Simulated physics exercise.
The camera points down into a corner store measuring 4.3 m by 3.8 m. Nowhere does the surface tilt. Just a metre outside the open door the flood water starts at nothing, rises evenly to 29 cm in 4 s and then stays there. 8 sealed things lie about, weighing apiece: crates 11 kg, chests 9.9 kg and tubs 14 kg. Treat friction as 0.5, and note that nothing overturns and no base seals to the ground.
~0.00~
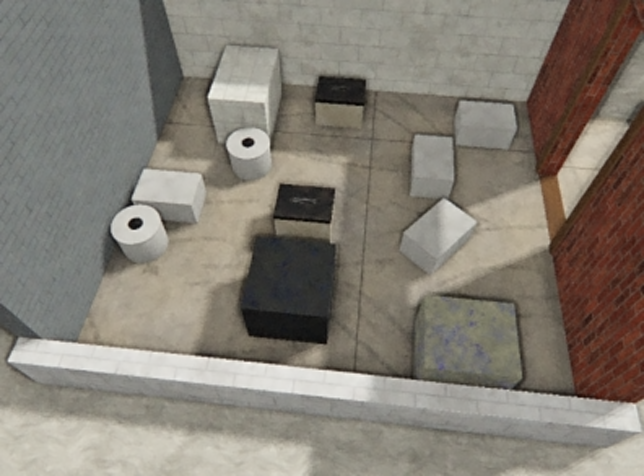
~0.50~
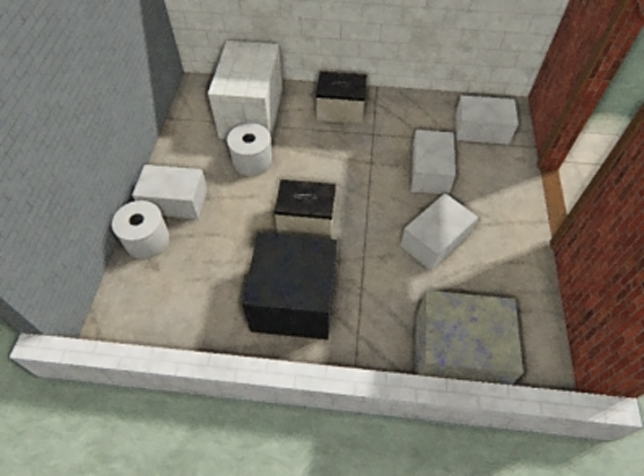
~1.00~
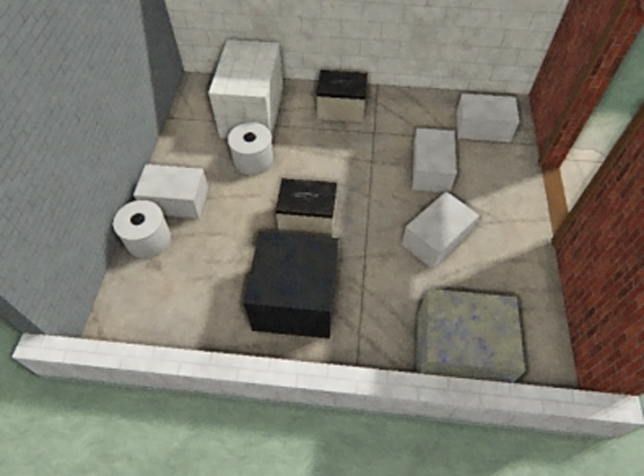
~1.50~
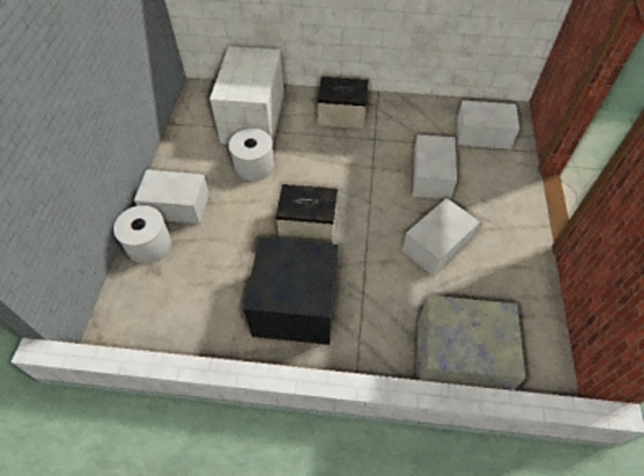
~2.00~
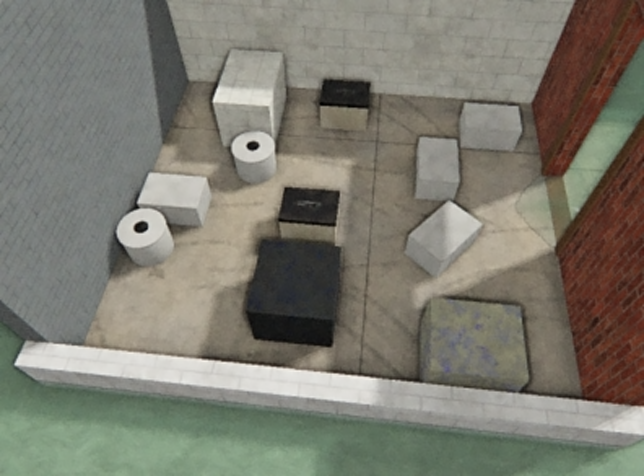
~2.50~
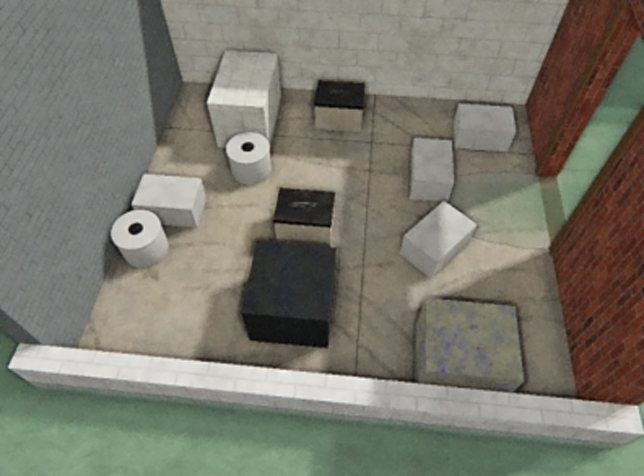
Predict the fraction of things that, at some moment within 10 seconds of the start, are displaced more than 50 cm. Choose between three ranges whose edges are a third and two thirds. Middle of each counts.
The range is the highest, two thirds or more.
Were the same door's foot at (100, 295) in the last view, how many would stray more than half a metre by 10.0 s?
Result: 5 of them.
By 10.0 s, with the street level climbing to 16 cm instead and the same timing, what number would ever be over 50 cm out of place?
Count under that change: 3.
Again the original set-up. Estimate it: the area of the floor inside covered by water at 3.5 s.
About 4.0 m2 is covered.
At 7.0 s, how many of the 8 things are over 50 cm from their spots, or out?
I get 4.
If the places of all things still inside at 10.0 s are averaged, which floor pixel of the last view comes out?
At about (281, 212).
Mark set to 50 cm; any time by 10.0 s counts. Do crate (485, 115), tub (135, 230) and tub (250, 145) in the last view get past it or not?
First not as far, then farther, then farther.
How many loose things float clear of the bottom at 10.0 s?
It comes to 8 of them.
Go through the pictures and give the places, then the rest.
The first frame shows a crate at (434, 157) rests on the ground; a crate at (488, 115), on the bottom; water covers 0.0 m2; 0 of 8 have shifted.
The second frame shows a crate at (435, 152), on the bottom; a crate at (489, 110), on the bottom; 0.0 m2 under water; 0 of 8 have shifted.
The third frame shows a crate at (436, 150), on the bottom; a crate at (490, 108), on the bottom; water covers 0.0 m2; 0 of 8 have shifted.
The fourth frame shows a crate at (436, 157), on the bottom; a crate at (490, 115) rests on the ground; water covers 0.0 m2; 0 of 8 have shifted.
The fifth frame shows a crate at (439, 159) rests on the ground; a crate at (493, 117) rests on the ground; water covers 0.2 m2; 0 of 8 have shifted.
The sixth frame shows a crate at (434, 160), on the bottom; a crate at (487, 117) rests on the ground; water covers 0.9 m2; 0 of 8 have shifted.
After 3.5 s 0 of 8 are over 50 cm from their spots; 0 afloat.
After 4.5 s 2 of 8 are over 50 cm from their spots; 0 afloat.
After 7.0 s 4 of 8 are over 50 cm from their spots; 5 afloat.
After 10.0 s 6 of 8 are over 50 cm from their spots, and 7 have been at some point; 8 afloat.
